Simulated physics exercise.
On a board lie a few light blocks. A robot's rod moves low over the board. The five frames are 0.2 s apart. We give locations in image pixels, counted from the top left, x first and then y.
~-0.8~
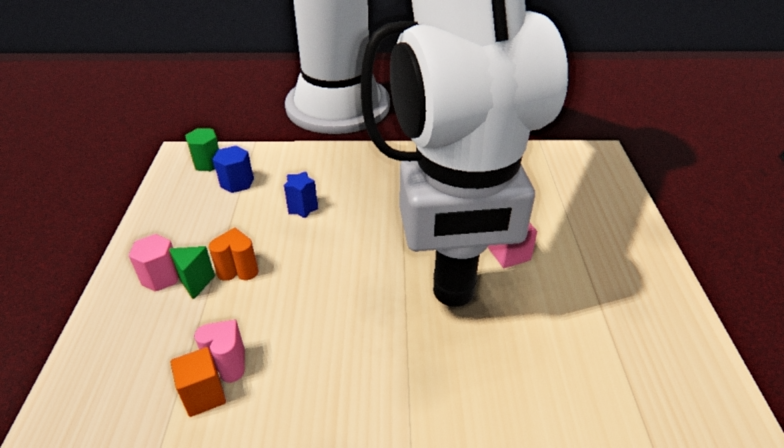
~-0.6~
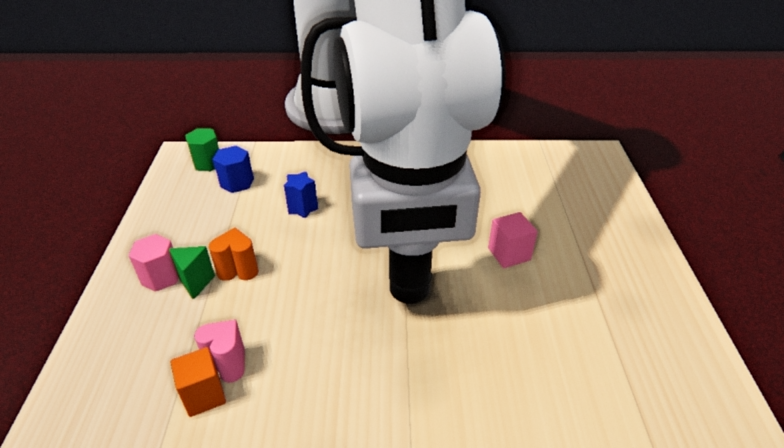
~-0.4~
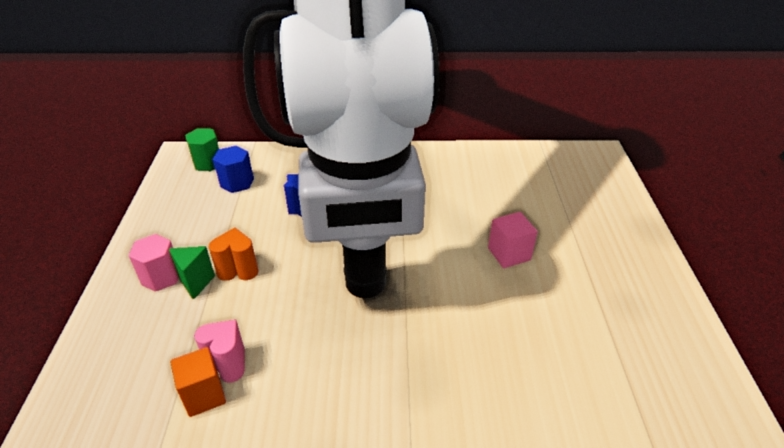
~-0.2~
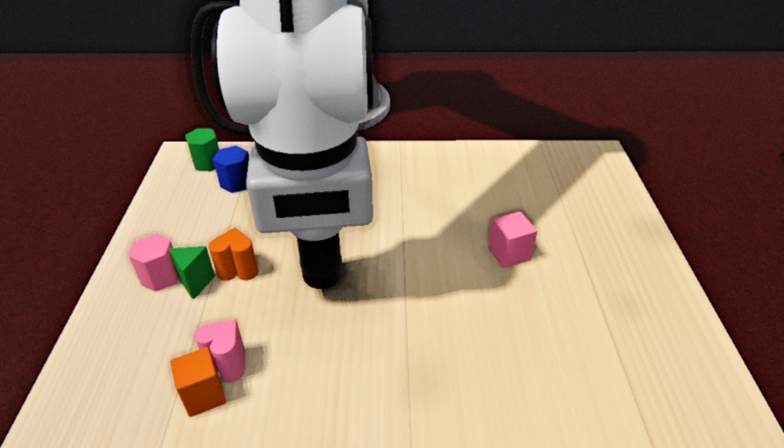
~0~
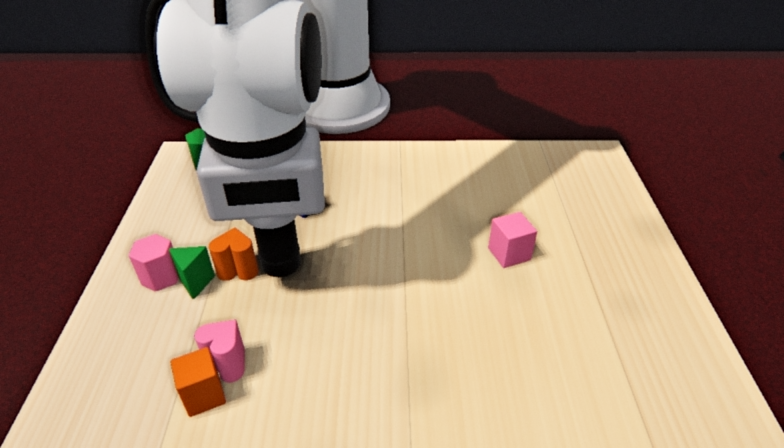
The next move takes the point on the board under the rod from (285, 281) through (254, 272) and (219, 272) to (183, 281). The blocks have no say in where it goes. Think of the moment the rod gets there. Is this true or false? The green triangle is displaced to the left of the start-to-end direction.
This is true.
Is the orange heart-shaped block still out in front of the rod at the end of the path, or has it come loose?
It ends up beside or behind the rod.
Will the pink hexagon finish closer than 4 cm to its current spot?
Answer: Yes.
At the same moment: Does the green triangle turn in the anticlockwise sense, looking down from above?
I expect so.
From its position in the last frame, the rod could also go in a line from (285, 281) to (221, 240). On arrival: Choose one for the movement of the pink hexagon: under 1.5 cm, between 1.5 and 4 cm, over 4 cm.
Below 1.5 cm.
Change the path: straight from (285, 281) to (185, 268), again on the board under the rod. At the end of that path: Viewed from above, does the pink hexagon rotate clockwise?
Yes - that is the case.
On the path given first. One third of the way, rod (250, 256); pink hexagon (143, 249), turned 15° clockwise; green triangle (179, 252), turned 50° anticlockwise; orange heart-shaped block (210, 233).
Two thirds of the way, rod (214, 256); pink hexagon (143, 249), turned 15° clockwise; green triangle (174, 252), turned 70° anticlockwise; orange heart-shaped block (182, 227), turned 35° clockwise.
At the end, rod (177, 265); pink hexagon (122, 250), turned 40° clockwise; green triangle (139, 264), turned 50° anticlockwise; orange heart-shaped block (165, 228), turned 90° clockwise.
